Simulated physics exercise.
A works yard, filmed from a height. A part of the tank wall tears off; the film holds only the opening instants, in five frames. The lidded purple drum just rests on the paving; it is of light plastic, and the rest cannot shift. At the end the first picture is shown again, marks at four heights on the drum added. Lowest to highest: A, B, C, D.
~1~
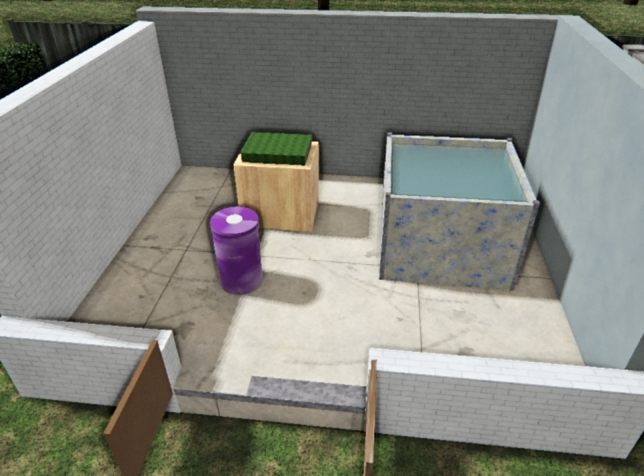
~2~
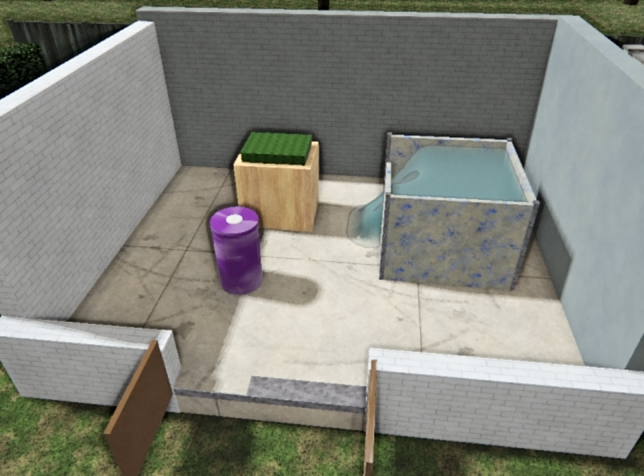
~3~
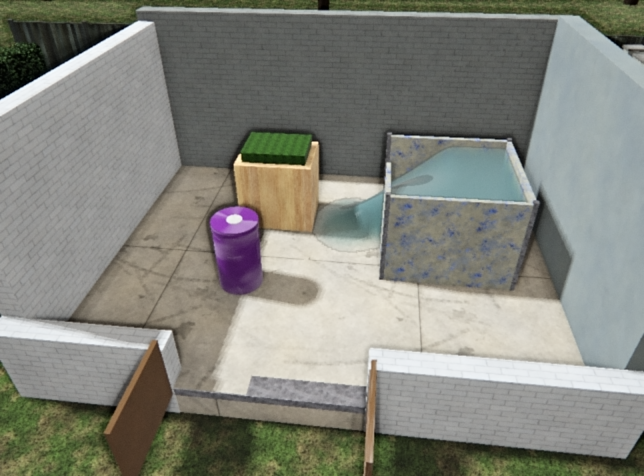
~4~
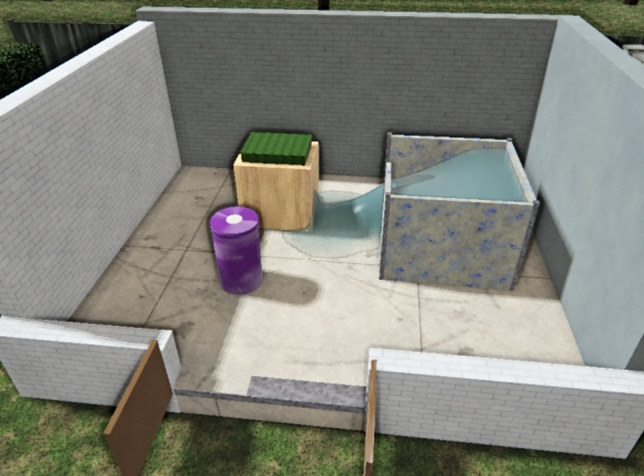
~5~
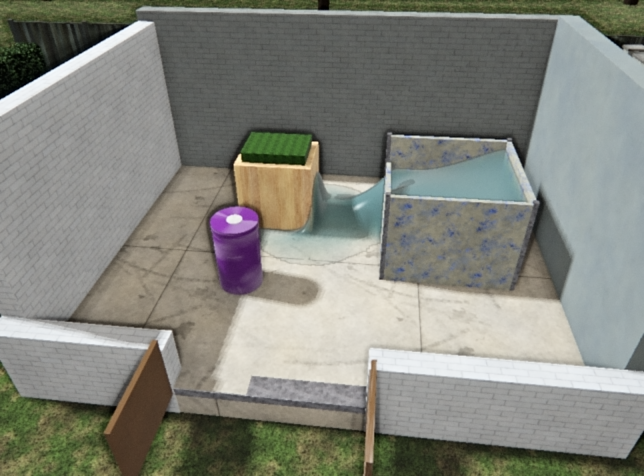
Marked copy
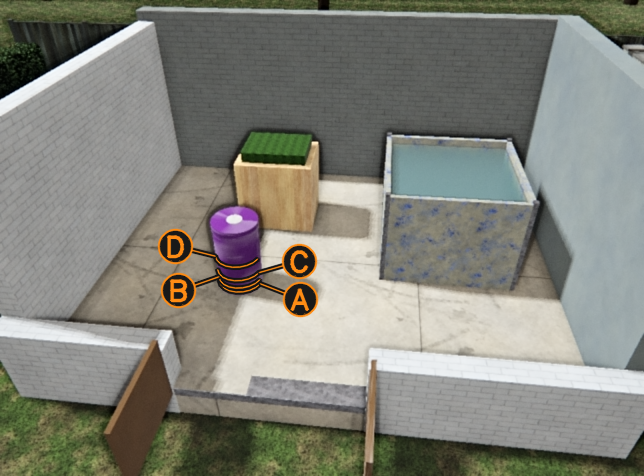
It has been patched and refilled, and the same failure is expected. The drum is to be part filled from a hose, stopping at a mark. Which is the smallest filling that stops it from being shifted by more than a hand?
Mark D just does it.
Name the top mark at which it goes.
C.
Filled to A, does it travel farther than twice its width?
Yes, it does.
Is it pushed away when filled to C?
Yes, that goes wrong.
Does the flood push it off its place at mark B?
Yes, it does.
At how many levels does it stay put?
One of the four.
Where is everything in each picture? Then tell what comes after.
Lid of the purple drum at (234, 220); tank full, its middle at (453, 172); open gate at (269, 343), in the first picture.
In the second picture, 2 % of the ground wet, in view closest to the drum at (363, 242).
In the third picture, 5 % of the ground wet, in view closest to the drum at (330, 238).
In the fourth picture, 8 % of the ground wet, in view closest to the drum at (291, 240).
Lid of the purple drum at (234, 220); 11 % of the ground wet, in view closest to the drum at (277, 250), in the fifth picture.
On the marked copy, A at (236, 292); B at (235, 288); C at (234, 280); D at (232, 267); from the bottom up A, B, C, D.
For mark A, it is pushed about 3 times its own width away.
For mark B, it is pushed about 4 times its own width away.
For mark C, it is pushed about its own width away.
For mark D, it does not move.
